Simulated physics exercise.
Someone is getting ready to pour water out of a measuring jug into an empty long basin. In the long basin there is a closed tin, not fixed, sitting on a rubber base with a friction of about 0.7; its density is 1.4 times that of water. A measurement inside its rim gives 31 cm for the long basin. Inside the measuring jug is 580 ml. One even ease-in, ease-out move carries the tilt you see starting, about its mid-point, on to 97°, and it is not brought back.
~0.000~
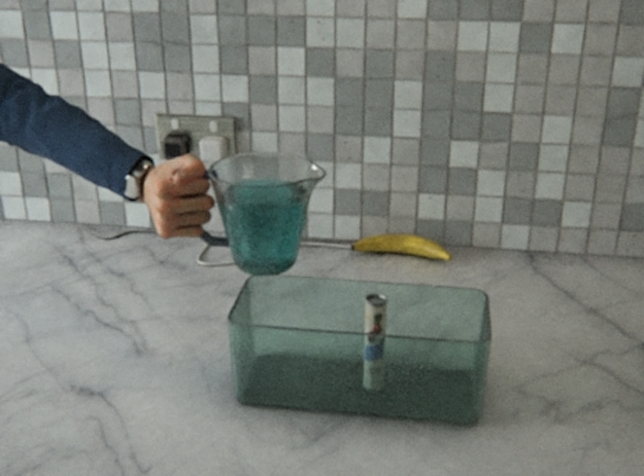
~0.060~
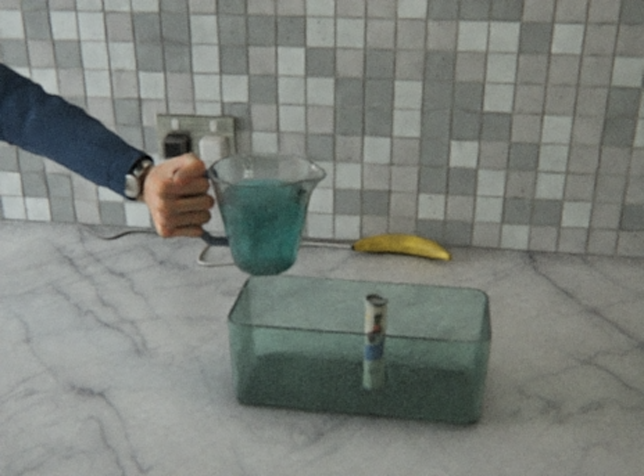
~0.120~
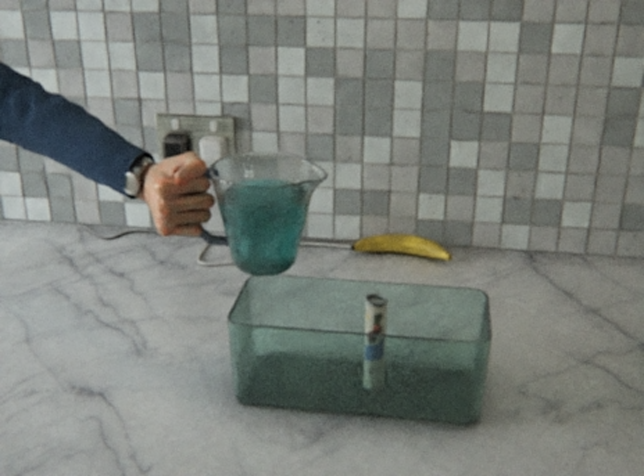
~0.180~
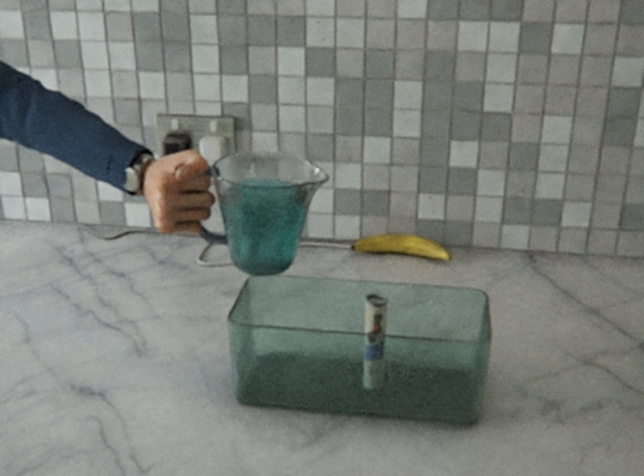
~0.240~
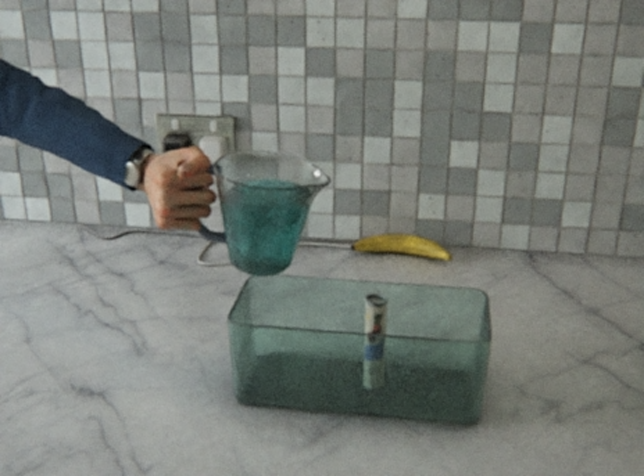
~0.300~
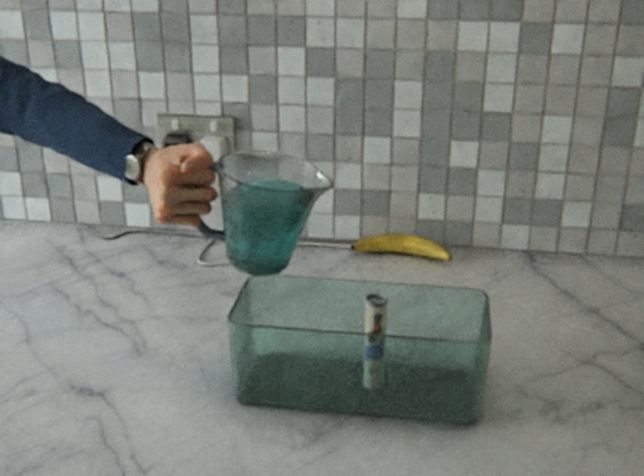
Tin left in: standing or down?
Looks like it will overturn.
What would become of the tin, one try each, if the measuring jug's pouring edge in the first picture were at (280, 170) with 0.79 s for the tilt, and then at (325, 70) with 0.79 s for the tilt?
First it stays on its base; then it stays on its base.
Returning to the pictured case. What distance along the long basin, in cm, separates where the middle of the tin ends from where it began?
The tin's middle ends up about 7.0 cm along the basin.
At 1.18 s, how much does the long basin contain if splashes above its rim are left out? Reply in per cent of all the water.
Close to 56 in a hundred.
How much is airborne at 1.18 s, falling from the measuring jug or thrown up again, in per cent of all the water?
Estimate: Around 14 per cent.
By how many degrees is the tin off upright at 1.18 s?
I'd say it is close to 0 degrees off upright.
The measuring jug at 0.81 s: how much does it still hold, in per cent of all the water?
Roughly 88 per cent.
Then, 0.81 s in, the tilt is 55° and 87 per cent is still to pour; the tin stands where it began.
Then, 1.18 s in, the tilt is 87° and 31 per cent is still to pour; the tin stands where it began.
Then, 1.57 s in, the tilt is 97° and 1 per cent is still to pour; the tin lies on its side.
Then, 1.99 s in, the tilt is 97° and 0 per cent is still to pour; the tin lies on its side.
Finally, the tin lies on its side.
